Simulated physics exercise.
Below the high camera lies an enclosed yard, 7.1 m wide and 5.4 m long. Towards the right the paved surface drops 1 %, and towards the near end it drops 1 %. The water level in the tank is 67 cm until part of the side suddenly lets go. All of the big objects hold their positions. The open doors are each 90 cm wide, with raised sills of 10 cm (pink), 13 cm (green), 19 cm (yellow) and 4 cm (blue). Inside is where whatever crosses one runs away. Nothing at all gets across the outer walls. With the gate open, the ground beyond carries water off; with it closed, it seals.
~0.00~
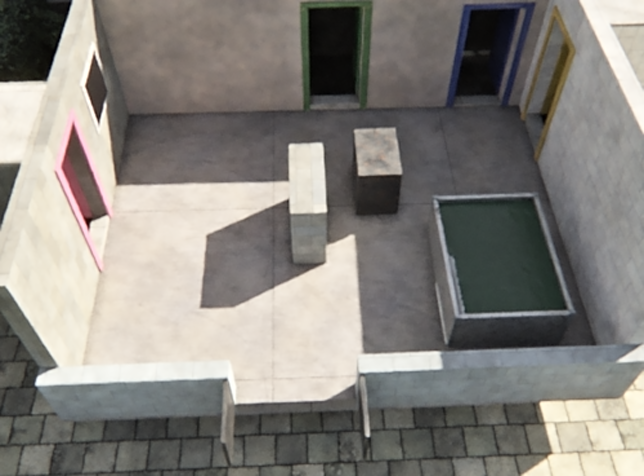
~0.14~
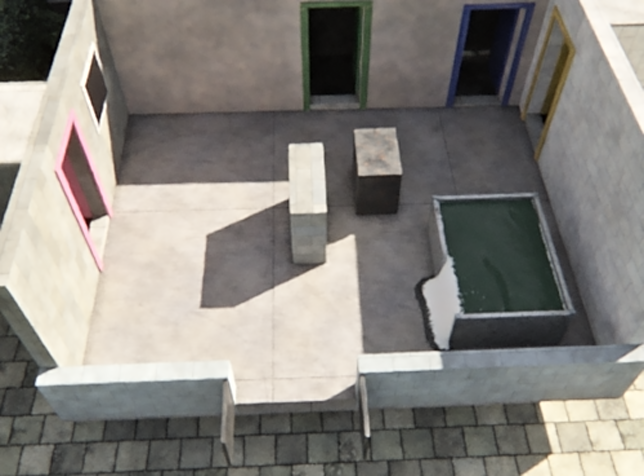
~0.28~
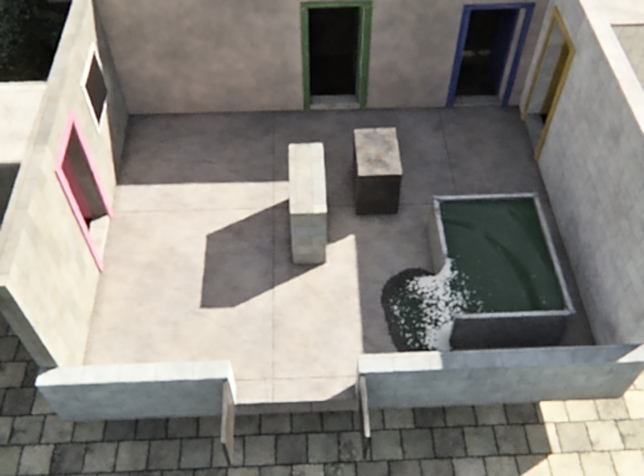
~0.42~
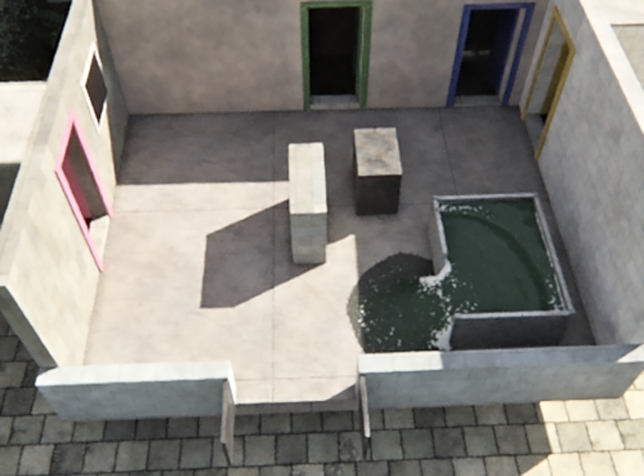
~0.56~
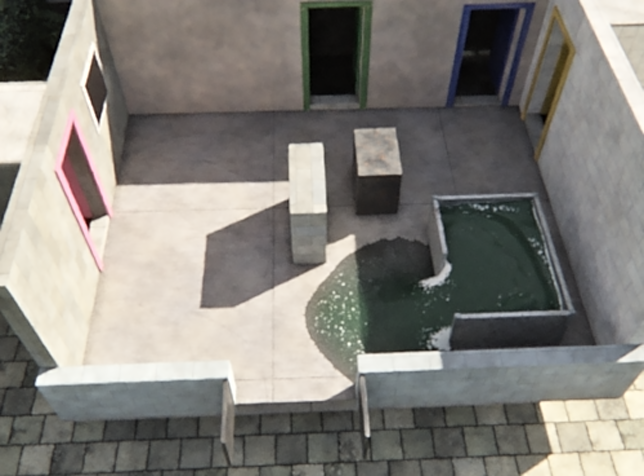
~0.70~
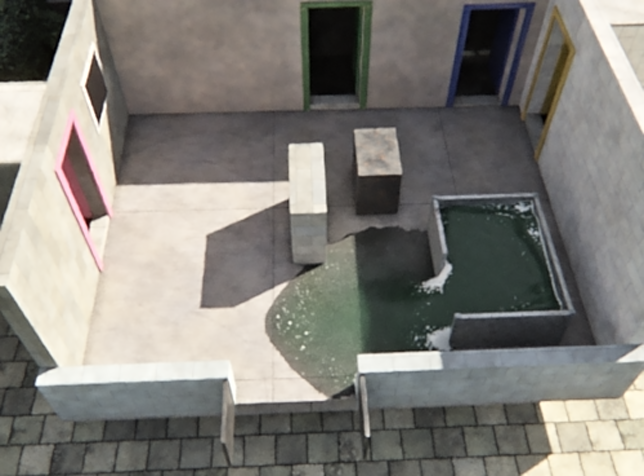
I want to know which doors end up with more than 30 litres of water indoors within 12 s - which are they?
Pink door: Fails to top it; green door: Fails to top it; yellow door: Fails to top it; blue door: Fails to top it.
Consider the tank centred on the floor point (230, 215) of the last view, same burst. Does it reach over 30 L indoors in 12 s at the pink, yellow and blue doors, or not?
Compared with that limit, pink overshoots, yellow falls short and blue falls short.
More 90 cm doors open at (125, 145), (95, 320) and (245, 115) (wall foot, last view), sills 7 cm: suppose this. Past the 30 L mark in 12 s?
Taking them in order, the first gets too little, the second enough and the third too little.
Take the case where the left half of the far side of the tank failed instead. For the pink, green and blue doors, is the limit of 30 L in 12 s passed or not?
Pink: Within the limit; green: Within the limit; blue: Exceeding the limit.
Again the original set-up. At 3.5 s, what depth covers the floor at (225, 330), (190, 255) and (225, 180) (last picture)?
The depths come out at 5, 2 and 0 centimetres, in the order listed.
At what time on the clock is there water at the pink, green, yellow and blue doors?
Times: Pink 2.2 seconds, green 3.2 seconds, yellow 9.0 seconds, blue 8.0 seconds.
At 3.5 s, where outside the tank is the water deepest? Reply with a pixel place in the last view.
Near (136, 365).
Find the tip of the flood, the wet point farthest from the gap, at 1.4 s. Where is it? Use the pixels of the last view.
Point: Roughly (111, 354).
After 1.4 s water covers 30 % of the floor and is deepest (32 cm) near (433, 321); pink door not reached, green door not reached, yellow door not reached, blue door not reached.
After 2.2 s water covers 40 % of the floor and is deepest (32 cm) near (78, 392); pink door 6 cm at the sill, 0 L in, green door not reached, yellow door not reached, blue door not reached.
After 3.5 s water covers 45 % of the floor and is deepest (22 cm) near (136, 365); pink door 13 cm at the sill, 6 L in, green door 4 cm at the sill, 0 L in, yellow door not reached, blue door not reached.
After 7.0 s water covers 75 % of the floor and is deepest (10 cm) near (187, 388); pink door 5 cm at the sill, 10 L in, green door 5 cm at the sill, 0 L in, yellow door not reached, blue door not reached.
After 12.0 s water covers 95 % of the floor and is deepest (8 cm) near (389, 380); pink door 2 cm at the sill, 10 L in, green door 3 cm at the sill, 0 L in, yellow door 8 cm at the sill, 0 L in, blue door 5 cm at the sill, 2 L in.
